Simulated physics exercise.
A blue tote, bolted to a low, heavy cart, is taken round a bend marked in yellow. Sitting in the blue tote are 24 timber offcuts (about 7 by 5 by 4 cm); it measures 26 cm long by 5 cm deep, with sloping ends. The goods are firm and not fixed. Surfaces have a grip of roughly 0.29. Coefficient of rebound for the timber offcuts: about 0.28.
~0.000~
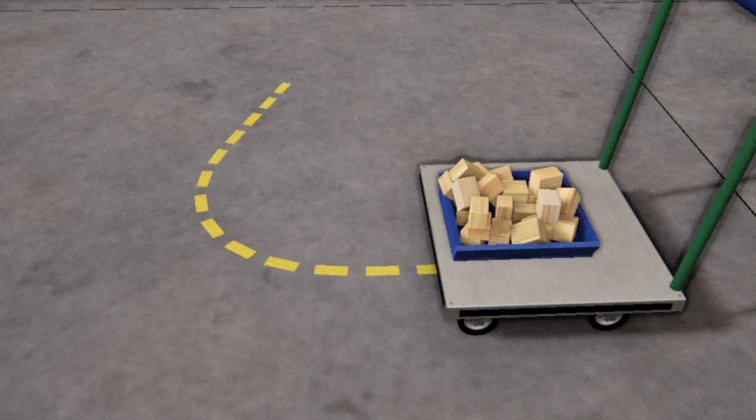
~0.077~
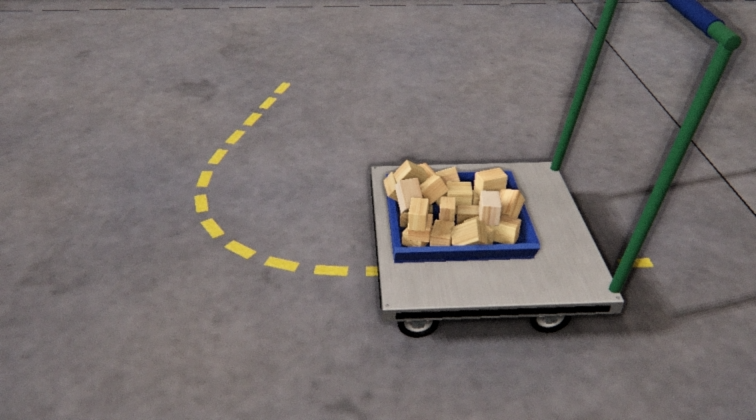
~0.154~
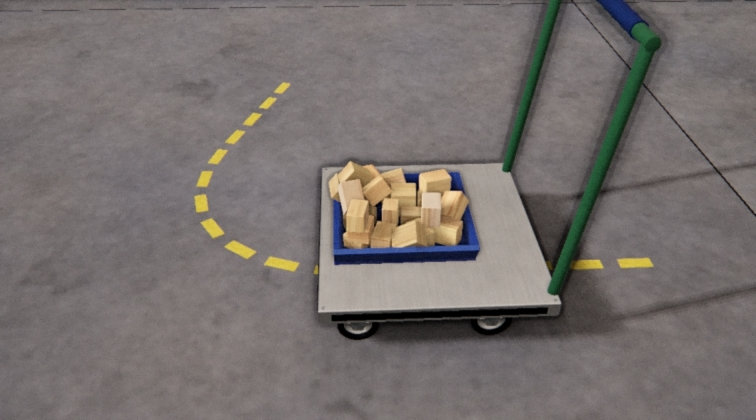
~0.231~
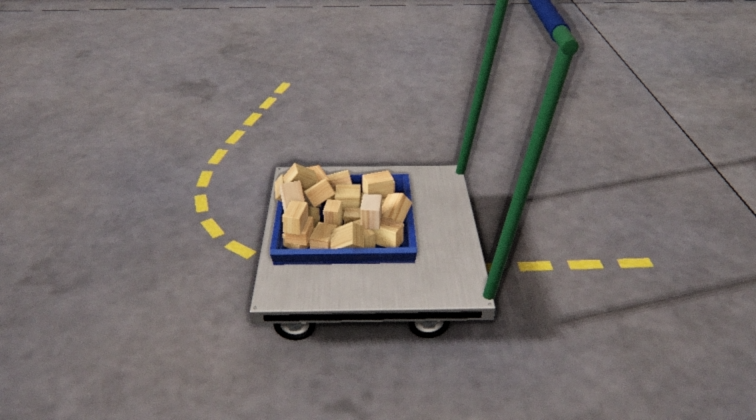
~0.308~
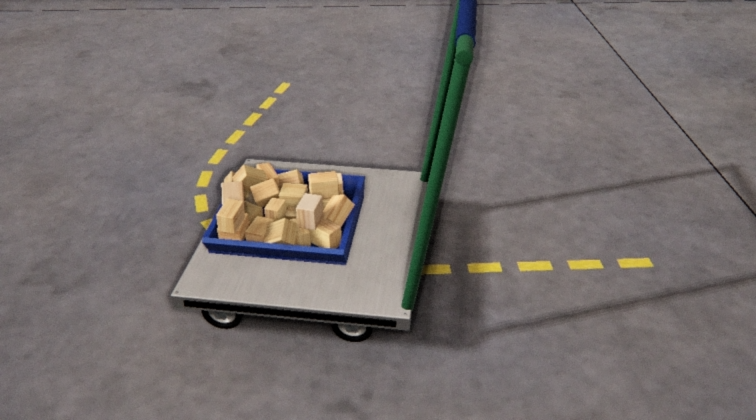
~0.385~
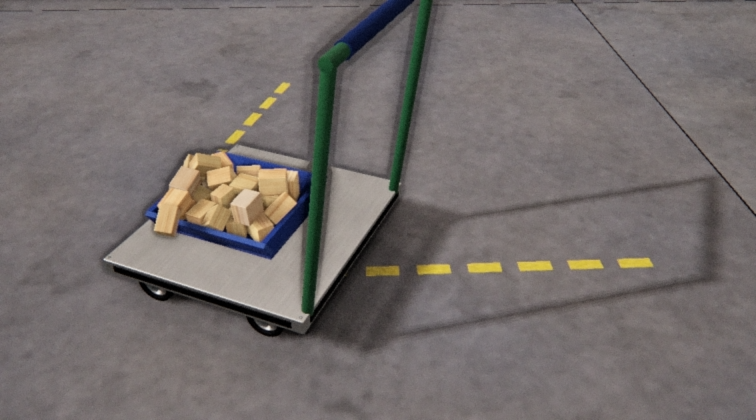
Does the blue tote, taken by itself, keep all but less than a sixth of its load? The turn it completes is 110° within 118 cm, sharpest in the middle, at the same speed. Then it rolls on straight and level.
No - the spillage surpasses a sixth of the load.
After 0.50 s, 3 of 24 out of the blue tote.
After 0.63 s, 5 of 24 out of the blue tote.
After 0.82 s, 6 of 24 out of the blue tote.
Outcome (at 1.27 s), 7 of 24 out of the blue tote. Asked share, 7 of 24, 29 per cent.
